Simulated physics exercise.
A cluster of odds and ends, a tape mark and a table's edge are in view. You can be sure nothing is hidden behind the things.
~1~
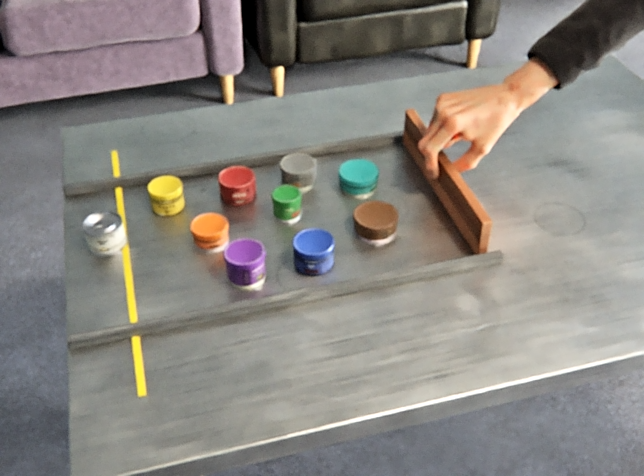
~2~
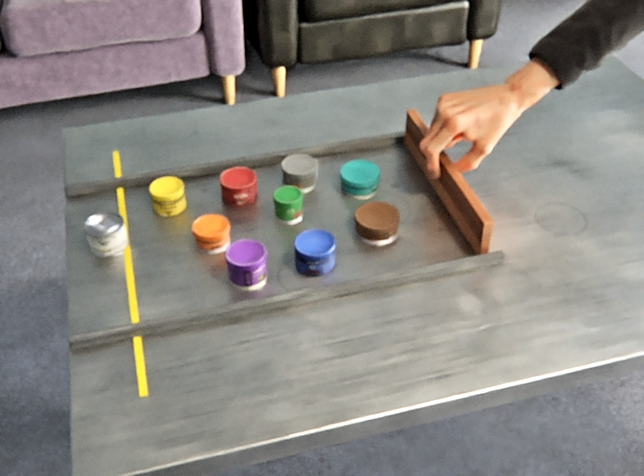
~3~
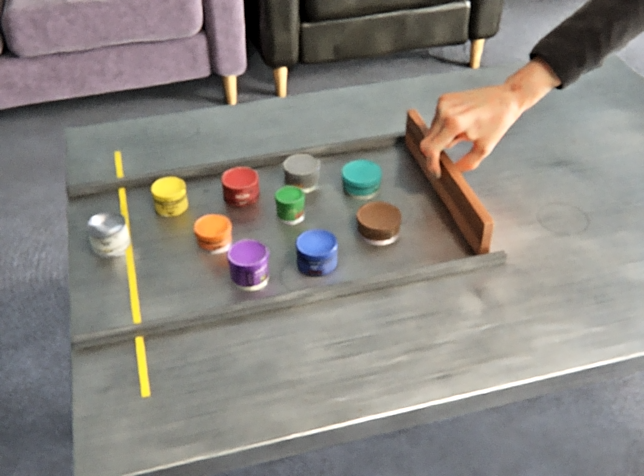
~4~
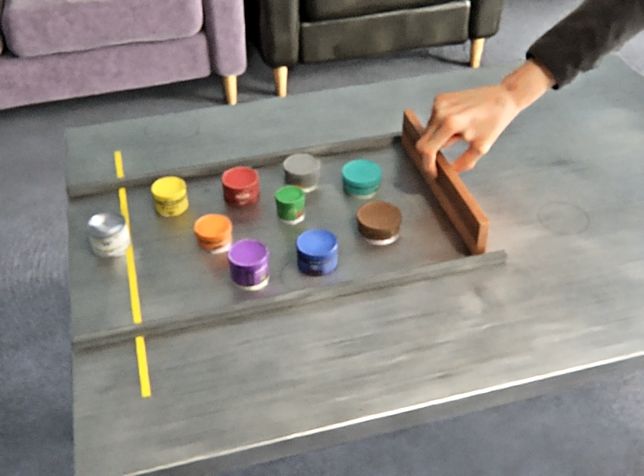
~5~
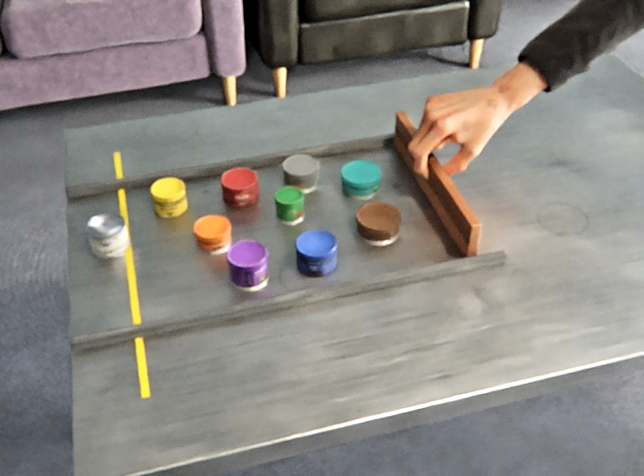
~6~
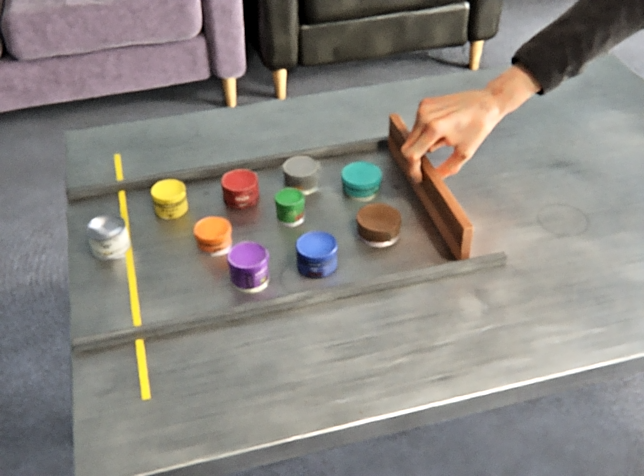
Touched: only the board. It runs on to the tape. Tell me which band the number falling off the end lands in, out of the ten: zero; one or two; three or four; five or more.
A couple at most slip off, not zero.
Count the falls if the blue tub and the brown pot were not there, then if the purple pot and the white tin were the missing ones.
Count: 1 (first case); 1 (second).
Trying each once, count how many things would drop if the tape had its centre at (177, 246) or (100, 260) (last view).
So that's 0 for the first and 5 for the second.
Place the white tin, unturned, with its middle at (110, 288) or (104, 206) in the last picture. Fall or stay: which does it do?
Order of tries: Off, off.
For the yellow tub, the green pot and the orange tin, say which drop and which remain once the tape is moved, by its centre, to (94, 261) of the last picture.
The yellow tub? It does not stay. The green pot? It is safe. The orange tin? It does not stay.
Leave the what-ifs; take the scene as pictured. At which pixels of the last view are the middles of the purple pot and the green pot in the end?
The purple pot finishes at (71, 303); the green pot finishes at (112, 249).
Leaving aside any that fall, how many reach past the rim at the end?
The number would be 4.
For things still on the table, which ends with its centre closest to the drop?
The one in question is the white tin.
Soon after, none off yet; white tin at rest near (109, 237); yellow tub at rest near (170, 200); orange tin at rest near (213, 236).
After that, none off yet; white tin at rest near (109, 237); yellow tub displaced about its own width near (134, 206); orange tin displaced about its own width near (185, 240).
In the end, the number that fall off is one or two; gone, yellow tub.
